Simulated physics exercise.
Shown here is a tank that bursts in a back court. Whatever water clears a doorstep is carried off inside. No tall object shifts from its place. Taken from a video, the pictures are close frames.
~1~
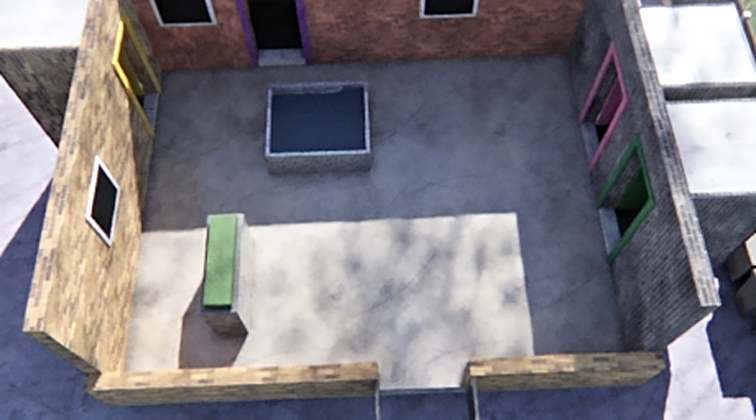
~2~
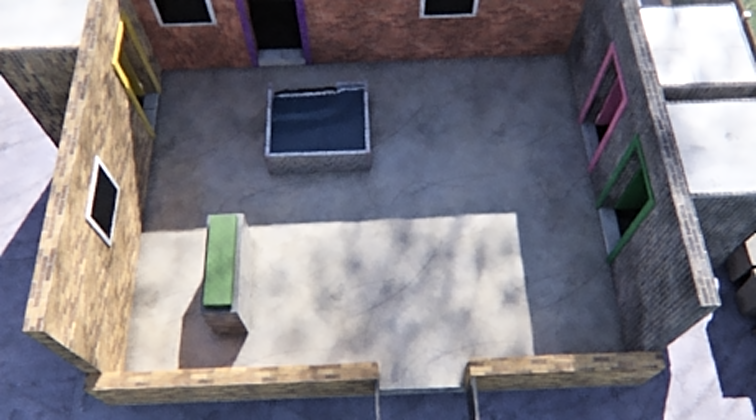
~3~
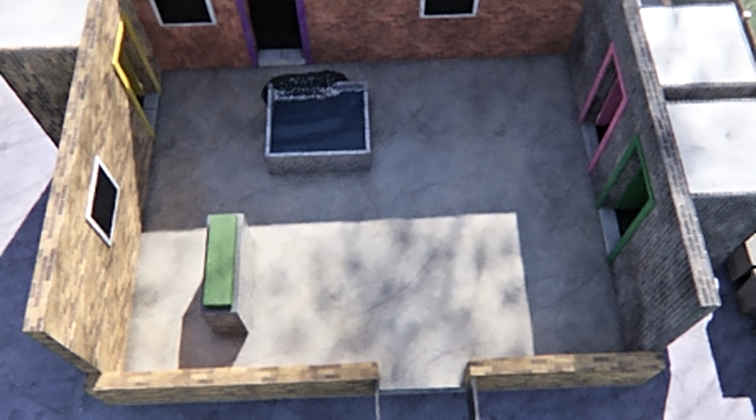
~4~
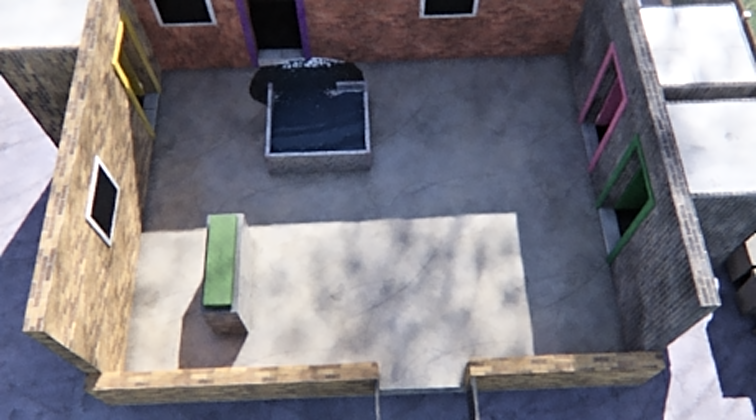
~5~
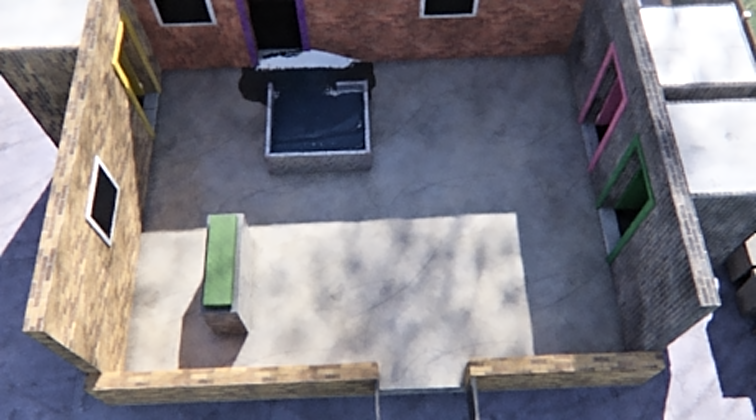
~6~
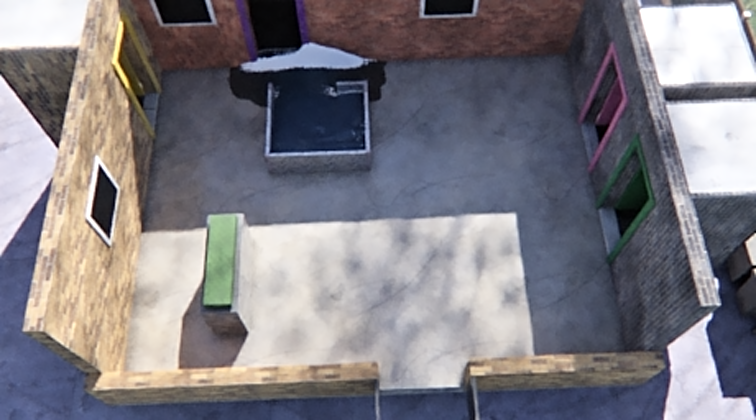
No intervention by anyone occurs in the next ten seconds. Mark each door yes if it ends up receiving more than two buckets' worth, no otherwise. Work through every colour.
Green door - no, purple door - yes, pink door - no, yellow door - yes.
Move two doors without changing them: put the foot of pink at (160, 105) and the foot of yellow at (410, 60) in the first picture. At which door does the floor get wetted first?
That is the purple-painted one.
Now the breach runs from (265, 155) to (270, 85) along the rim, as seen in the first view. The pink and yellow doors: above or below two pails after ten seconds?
Here the pink door keeps within bounds, and the yellow door gets too much.
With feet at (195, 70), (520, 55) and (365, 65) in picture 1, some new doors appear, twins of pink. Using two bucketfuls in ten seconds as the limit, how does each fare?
In order: Exceeds it, falls short, exceeds it.
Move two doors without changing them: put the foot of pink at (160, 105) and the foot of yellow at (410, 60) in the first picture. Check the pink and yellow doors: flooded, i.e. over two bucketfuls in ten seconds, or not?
Pink: Exceeds the limit. Yellow: Falls short.
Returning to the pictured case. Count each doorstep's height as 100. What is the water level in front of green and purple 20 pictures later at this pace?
Some 0 percent, then some 70 percent.
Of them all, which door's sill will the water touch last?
My answer: The green door.
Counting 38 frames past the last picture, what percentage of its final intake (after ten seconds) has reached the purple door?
About 100 per cent.
A moment on, water covers 10 % of the floor; the green door not reached, the purple door over two buckets in, the pink door not reached, the yellow door not reached.
Next, water covers 20 % of the floor; the green door not reached, the purple door far over two buckets in, the pink door not reached, the yellow door under two buckets in.
Then, water covers 35 % of the floor; the green door not reached, the purple door far over two buckets in, the pink door wet at the sill, nothing in, the yellow door over two buckets in.
Later, water covers 50 % of the floor; the green door wet at the sill, nothing in, the purple door far over two buckets in, the pink door under two buckets in, the yellow door over two buckets in.
In the end, water covers 75 % of the floor; the green door wet at the sill, nothing in, the purple door far over two buckets in, the pink door under two buckets in, the yellow door over two buckets in.
